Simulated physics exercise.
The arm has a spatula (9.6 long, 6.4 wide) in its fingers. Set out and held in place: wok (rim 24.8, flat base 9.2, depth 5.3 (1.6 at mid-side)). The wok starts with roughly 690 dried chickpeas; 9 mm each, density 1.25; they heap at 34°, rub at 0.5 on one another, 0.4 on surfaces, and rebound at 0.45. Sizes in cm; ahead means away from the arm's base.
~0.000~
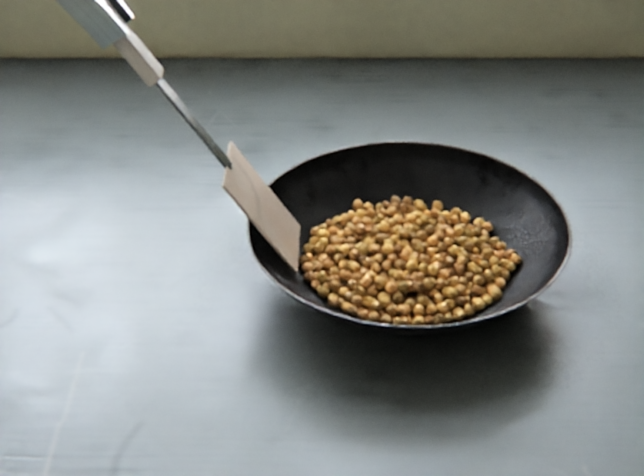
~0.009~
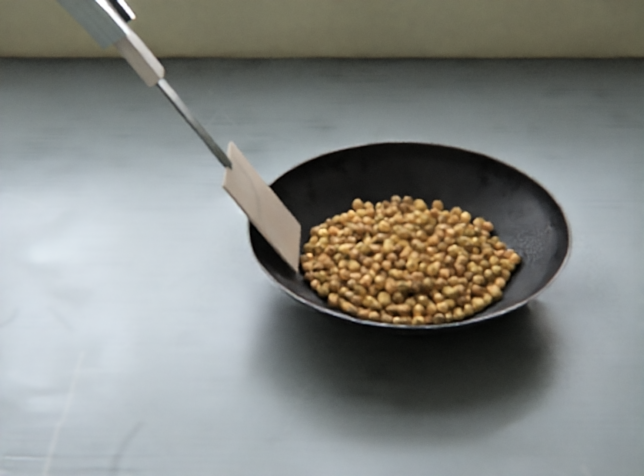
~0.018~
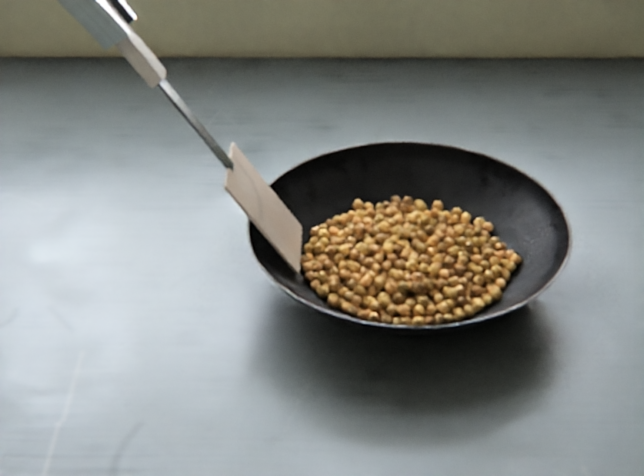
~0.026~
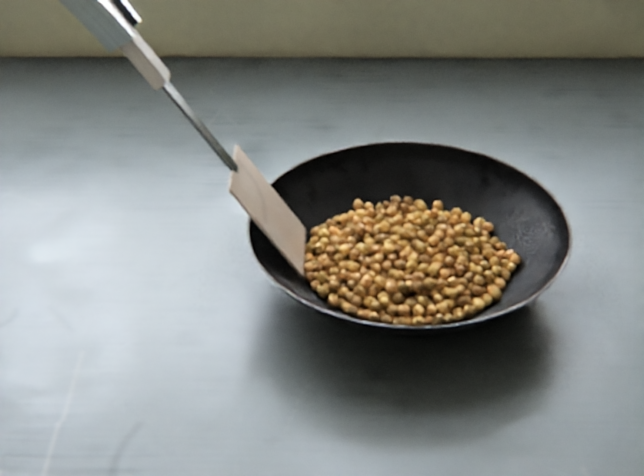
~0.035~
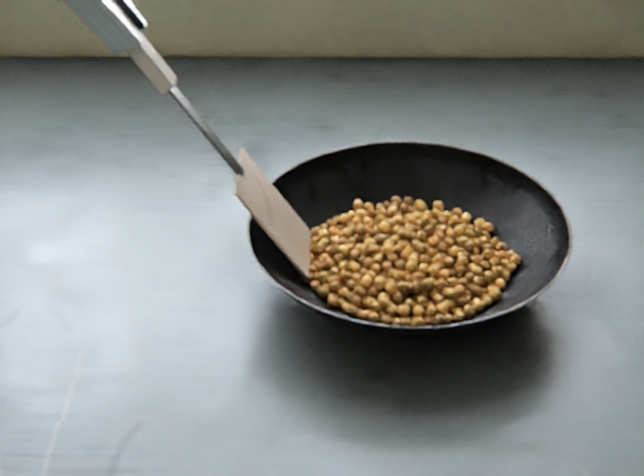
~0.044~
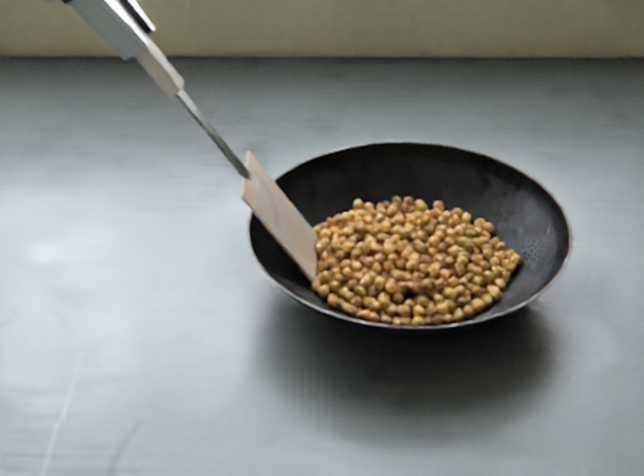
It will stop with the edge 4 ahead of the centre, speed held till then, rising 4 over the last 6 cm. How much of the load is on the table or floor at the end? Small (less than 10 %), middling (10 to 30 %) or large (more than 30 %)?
Share on the table or floor: Small (less than 10 %).
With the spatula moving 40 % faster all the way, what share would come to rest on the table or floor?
It would be near 0 per cent.
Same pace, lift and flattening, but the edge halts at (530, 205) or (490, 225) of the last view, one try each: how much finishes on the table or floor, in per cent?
About 15 and 0 per cent.
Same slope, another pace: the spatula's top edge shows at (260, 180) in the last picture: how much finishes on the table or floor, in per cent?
Some 5 per cent.
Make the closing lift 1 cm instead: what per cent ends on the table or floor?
About 0 per cent.
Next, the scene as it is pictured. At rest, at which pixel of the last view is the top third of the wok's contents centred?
At about (492, 246).
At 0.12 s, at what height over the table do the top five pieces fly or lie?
Roughly 4 cm.
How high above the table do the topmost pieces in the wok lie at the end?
Roughly 5.5 cm.
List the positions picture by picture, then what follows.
The spatula top edge at (227, 163), sloping 57°; upper third of the load around (408, 255), from x 305 to 515, top at y 200; 689 in the wok, in the first frame.
The spatula top edge at (227, 163), sloping 57°; upper third of the load around (408, 256), from x 305 to 515, top at y 200, in the second frame.
The spatula top edge at (229, 164), sloping 57°; upper third of the load around (408, 256), from x 305 to 515, top at y 200, in the third frame.
The spatula top edge at (233, 166), sloping 57°; upper third of the load around (408, 256), from x 305 to 515, top at y 200, in the fourth frame.
The spatula top edge at (238, 170), sloping 57°; upper third of the load around (408, 255), from x 305 to 515, top at y 200, in the fifth frame.
The spatula top edge at (245, 173), sloping 57°; upper third of the load around (409, 255), from x 310 to 515, top at y 200; 689 in the wok, in the sixth frame.
After 0.12 s, sloping 57°, highest piece 5 above the table; 689 in the wok.
After 0.19 s, sloping 57°, highest piece 5 above the table; 689 in the wok.
After 0.42 s, sloping 57°, highest piece 5 above the table; 689 in the wok.
After 1.47 s, sloping 57°, highest piece 5 above the table; 689 in the wok.
In the end, 689 in the wok. That is 0 % on the table or floor.
